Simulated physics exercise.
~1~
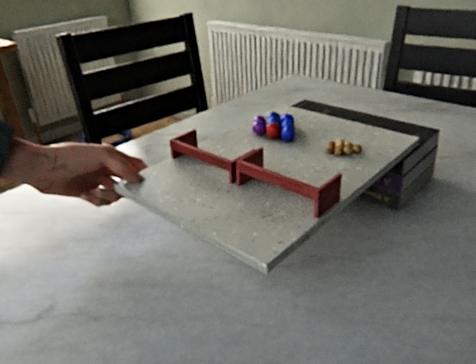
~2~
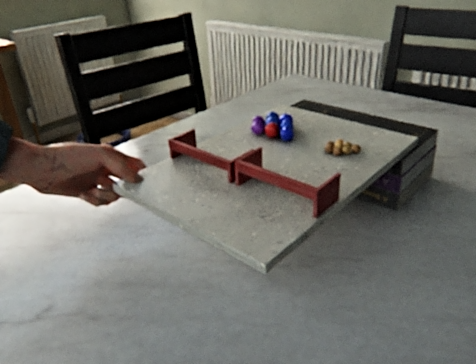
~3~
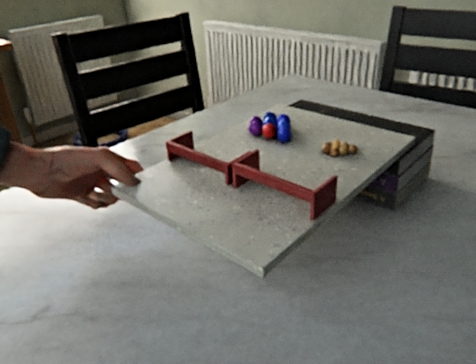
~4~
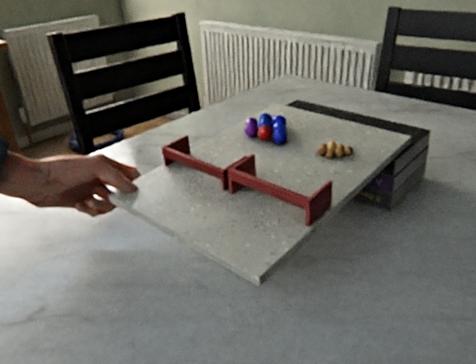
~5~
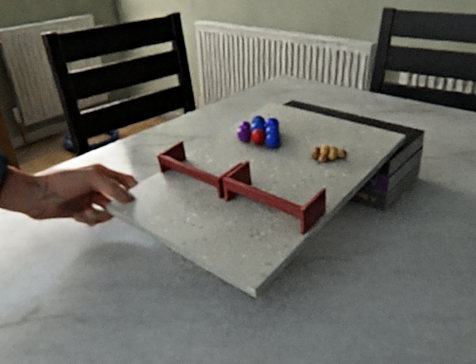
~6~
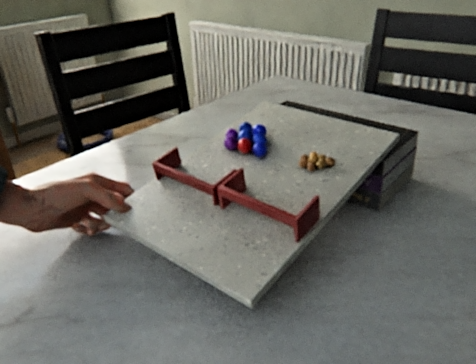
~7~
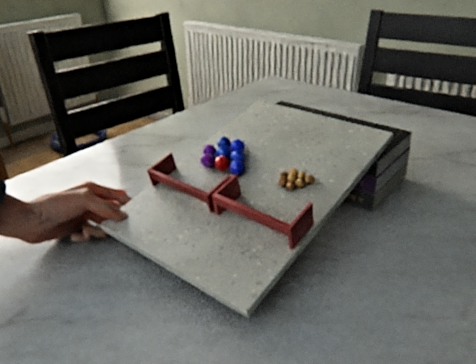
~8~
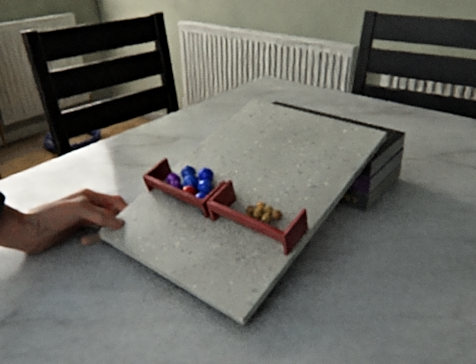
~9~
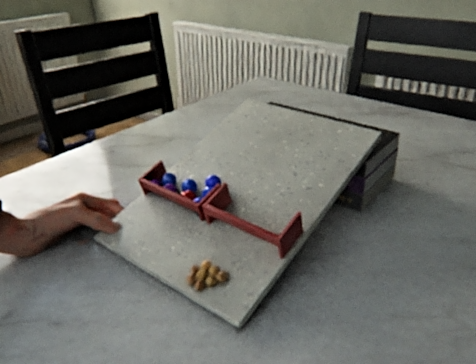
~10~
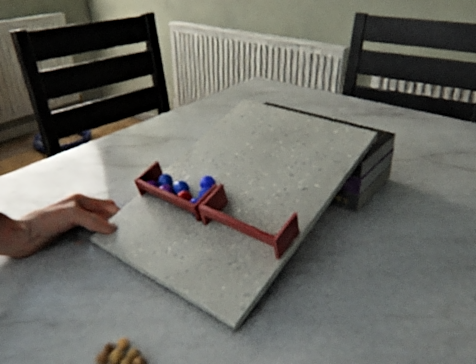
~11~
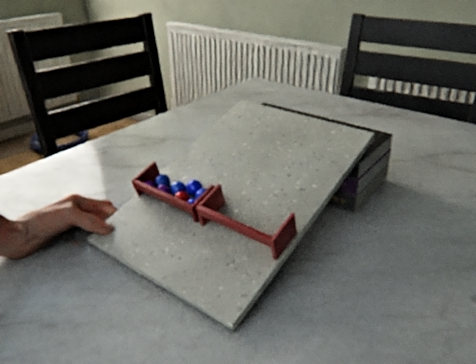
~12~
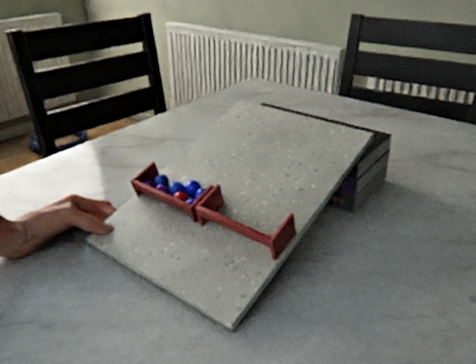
The clip opens on a speckled grey board with one end propped on dark books and the other held by a hand at the left, with blue, red and purple balls and a small group of tan pieces resting above two red gates. The hand gradually lowers its end, steepening the slope. Both groups begin to move down toward the gates. The coloured balls gather behind the farther gate, while the tan pieces pass the nearer one, continue off the board and leave view. Finally the board rests tilted, the coloured balls still held behind their gate.
